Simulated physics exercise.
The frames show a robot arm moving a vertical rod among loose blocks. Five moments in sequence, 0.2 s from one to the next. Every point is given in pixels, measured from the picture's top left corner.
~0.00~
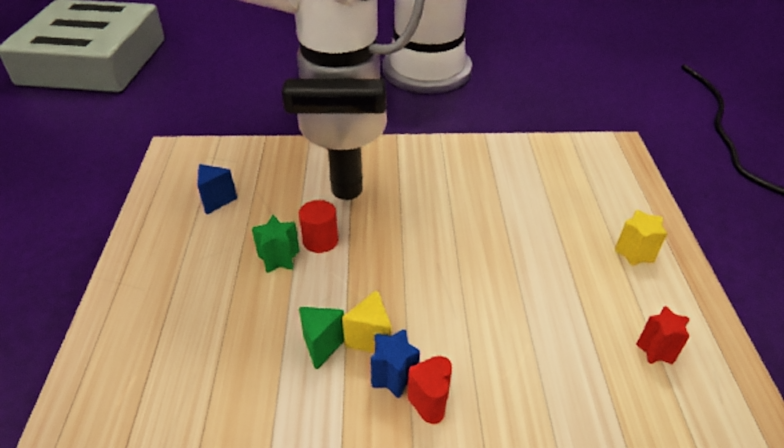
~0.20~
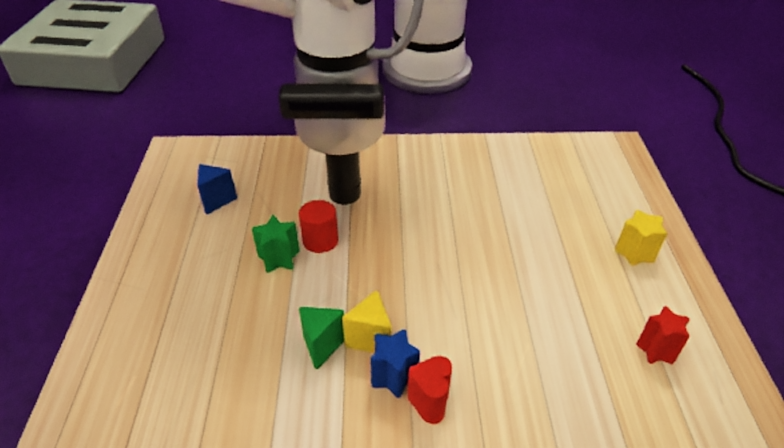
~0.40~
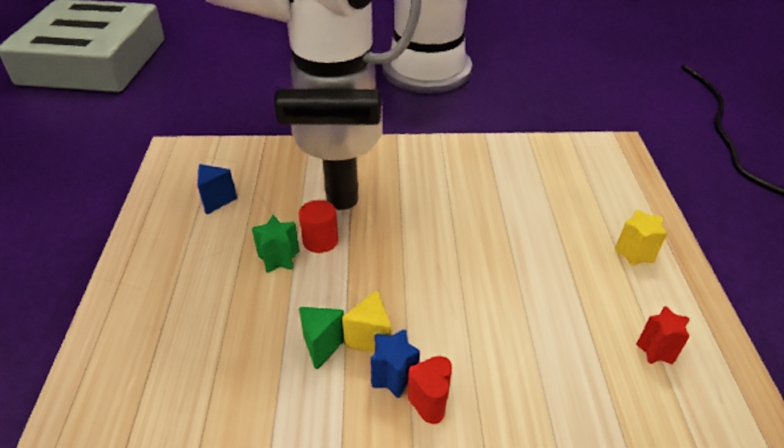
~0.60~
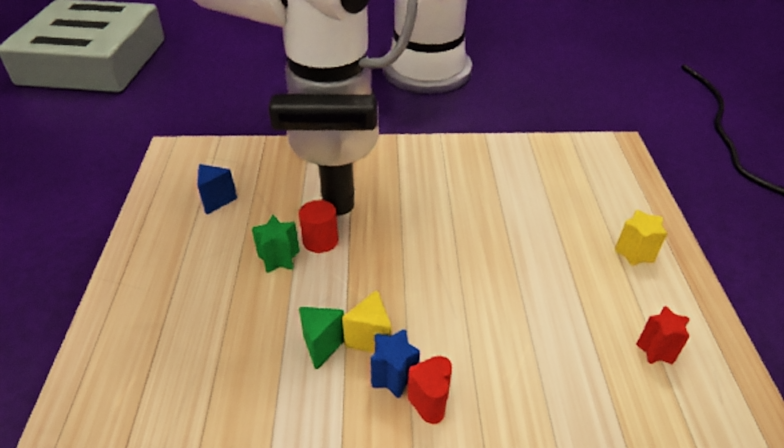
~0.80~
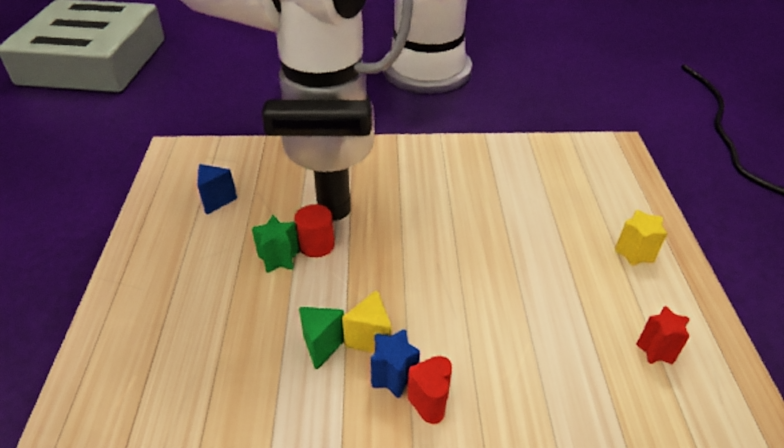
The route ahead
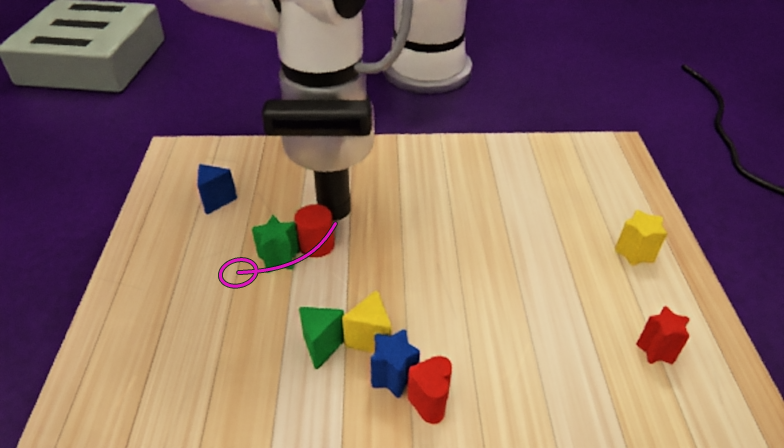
We see a robot arm lower a black vertical rod slowly toward a red cylinder among colourful blocks on a wooden board, then nudge it slightly down and left against the green star while the other blocks stay still.
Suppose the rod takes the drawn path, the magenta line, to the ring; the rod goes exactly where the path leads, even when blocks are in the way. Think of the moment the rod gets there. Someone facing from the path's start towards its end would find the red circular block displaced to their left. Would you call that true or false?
My answer: True.
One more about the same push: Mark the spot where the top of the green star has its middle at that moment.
By then it is at (200, 259).
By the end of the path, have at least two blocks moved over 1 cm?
Yes, I think so.
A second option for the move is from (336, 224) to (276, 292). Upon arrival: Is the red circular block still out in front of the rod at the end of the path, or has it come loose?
It is still ahead of the rod.
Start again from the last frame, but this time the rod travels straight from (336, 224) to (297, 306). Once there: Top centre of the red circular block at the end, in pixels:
It will end up at (253, 291).
The drawn path runs from (336, 224) via (316, 249) and (281, 267), ending at (238, 273).
The first path, step by step. One third of the way, rod (313, 237); green star (260, 242), turned 75° clockwise; red circular block (294, 246).
Two thirds of the way, rod (277, 254); green star (242, 249), turned 110° clockwise; red circular block (276, 266).
At the end, rod (235, 260); green star (200, 259), turned 100° clockwise; red circular block (274, 267).
